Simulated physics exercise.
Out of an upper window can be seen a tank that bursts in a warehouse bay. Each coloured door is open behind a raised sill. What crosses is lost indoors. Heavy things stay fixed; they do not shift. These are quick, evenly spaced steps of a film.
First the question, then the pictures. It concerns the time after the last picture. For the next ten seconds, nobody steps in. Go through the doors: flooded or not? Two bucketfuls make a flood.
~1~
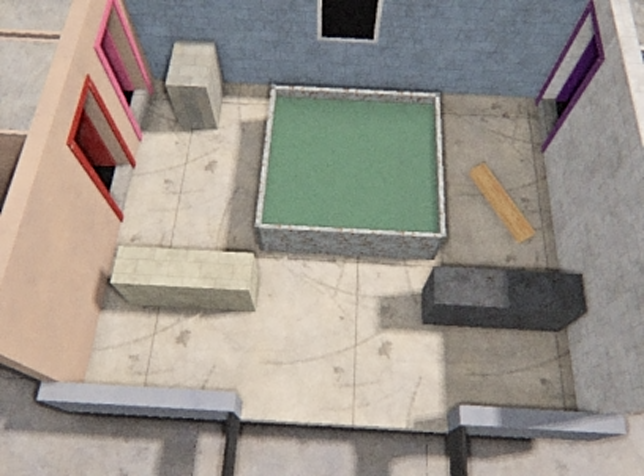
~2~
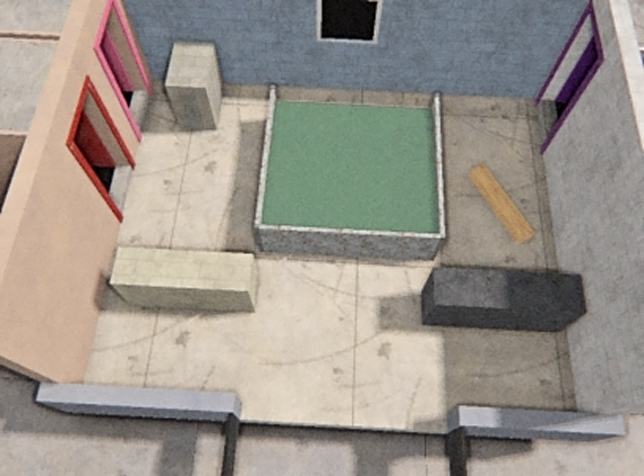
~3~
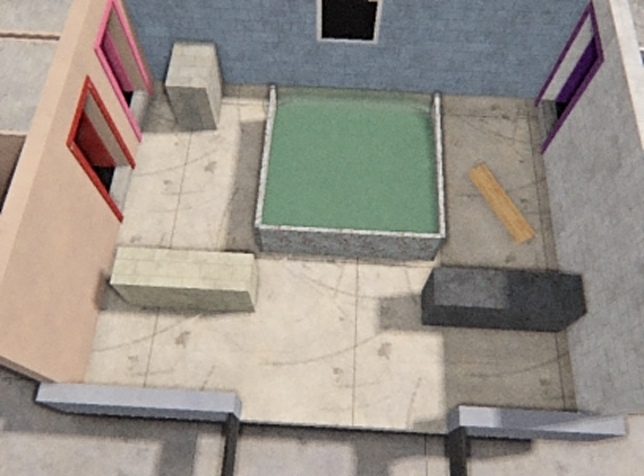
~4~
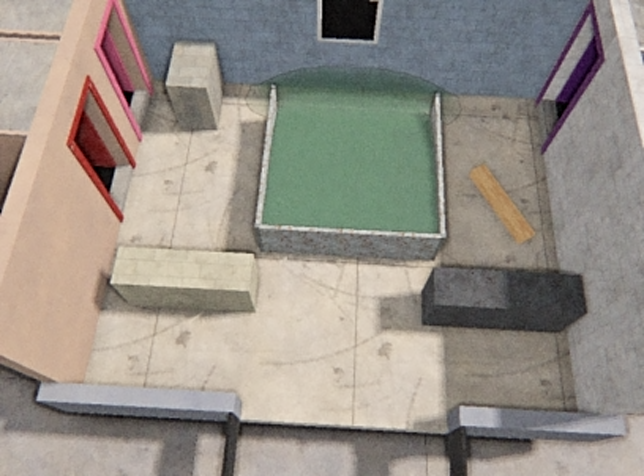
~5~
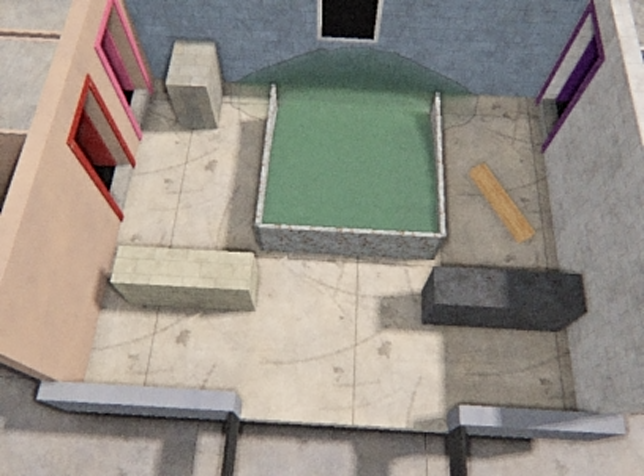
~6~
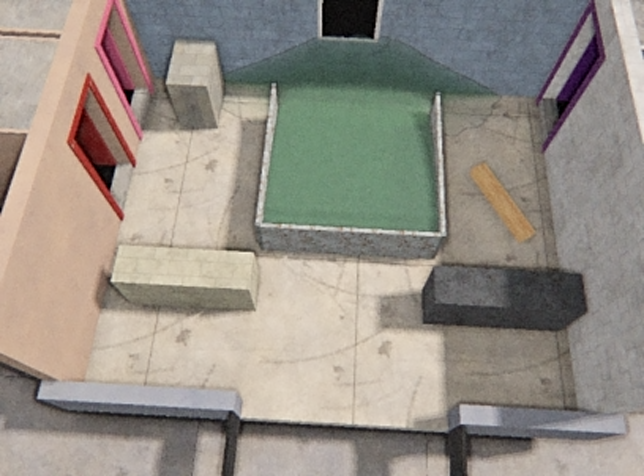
Purple door: Flooded. Pink door: Not flooded. Red door: Not flooded.
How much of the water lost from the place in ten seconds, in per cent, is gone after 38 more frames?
I'd estimate close to 35 per cent.
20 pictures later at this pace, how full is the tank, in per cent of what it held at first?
Roughly 46 %.
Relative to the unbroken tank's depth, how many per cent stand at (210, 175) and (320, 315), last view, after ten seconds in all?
Near 12 per cent and 12 per cent, respectively.
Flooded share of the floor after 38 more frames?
About 95 per cent.
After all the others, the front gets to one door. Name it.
Observed: The door marked red.
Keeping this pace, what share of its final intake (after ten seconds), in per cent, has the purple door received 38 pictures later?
Share by then: 95 in a hundred.
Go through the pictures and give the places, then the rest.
The first picture shows still water in the tank at (353, 159).
In the second picture, the front is at a hidden place, out from the gap on the tank's far side.
In the third picture, the front is at a hidden place, out from the gap on the tank's far side.
In the fourth picture, the front is at (453, 96), out from the gap on the tank's far side.
In the fifth picture, the front is at (473, 96), out from the gap on the tank's far side.
In the sixth picture, water pours out on the tank's far side and has run to (497, 97).
A moment on, water covers 20 % of the floor; the purple door wet at the sill, nothing in, the pink door wet at the sill, nothing in, the red door not reached.
Next, water covers 45 % of the floor; the purple door over two buckets in, the pink door wet at the sill, nothing in, the red door wet at the sill, nothing in.
Then, water covers 65 % of the floor; the purple door far over two buckets in, the pink door under two buckets in, the red door wet at the sill, nothing in.
Later, water covers 95 % of the floor; the purple door far over two buckets in, the pink door under two buckets in, the red door wet at the sill, nothing in.
In the end, water covers 95 % of the floor; the purple door far over two buckets in, the pink door under two buckets in, the red door under two buckets in.
